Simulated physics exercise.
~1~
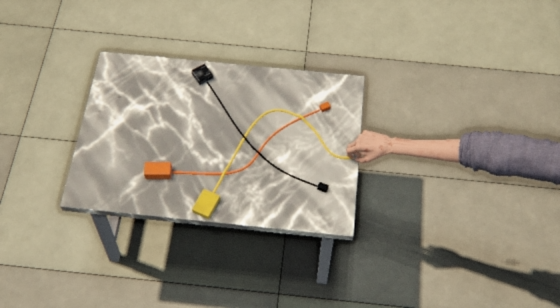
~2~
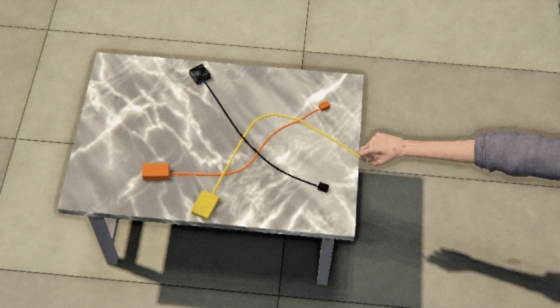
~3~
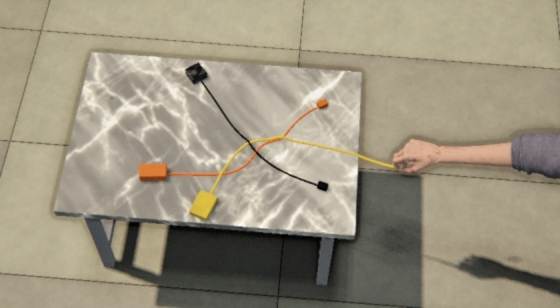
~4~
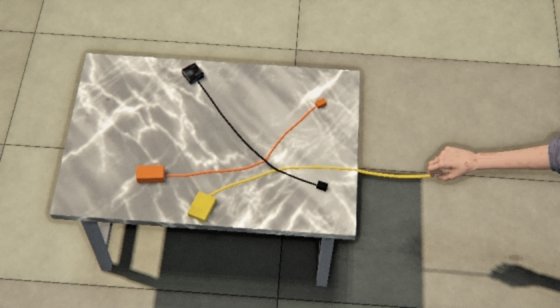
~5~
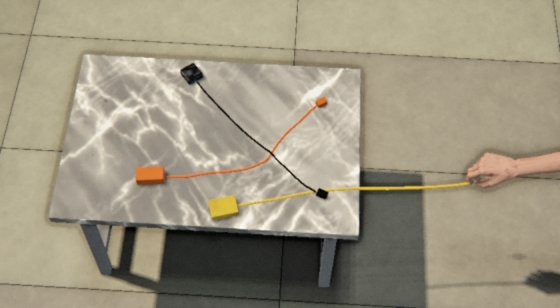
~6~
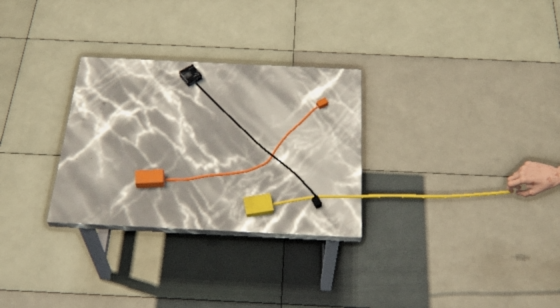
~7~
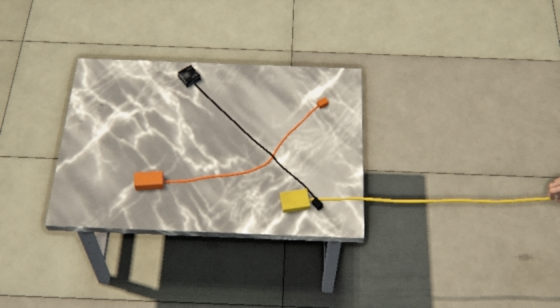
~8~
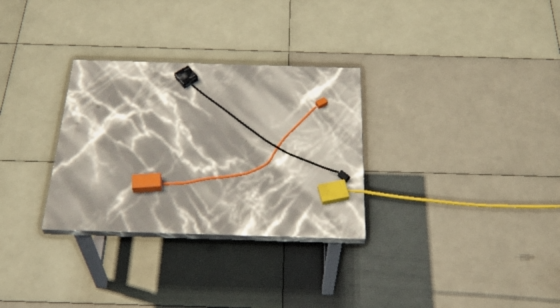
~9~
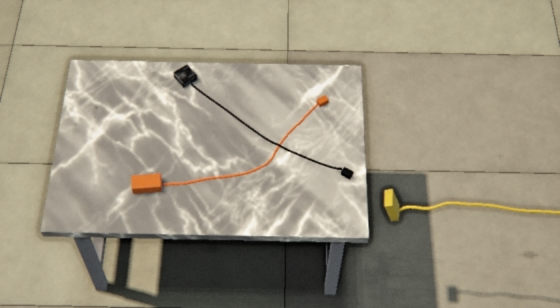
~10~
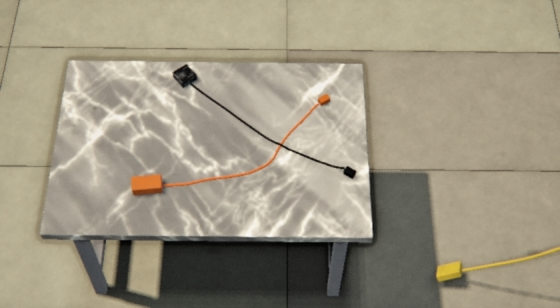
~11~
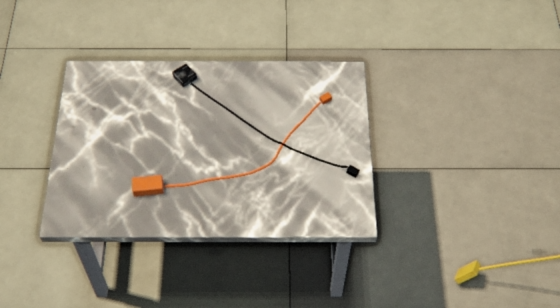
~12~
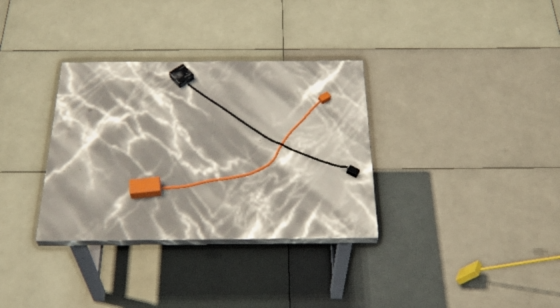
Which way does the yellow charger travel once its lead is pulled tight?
It travels to the right, sliding across the table and off its right edge.
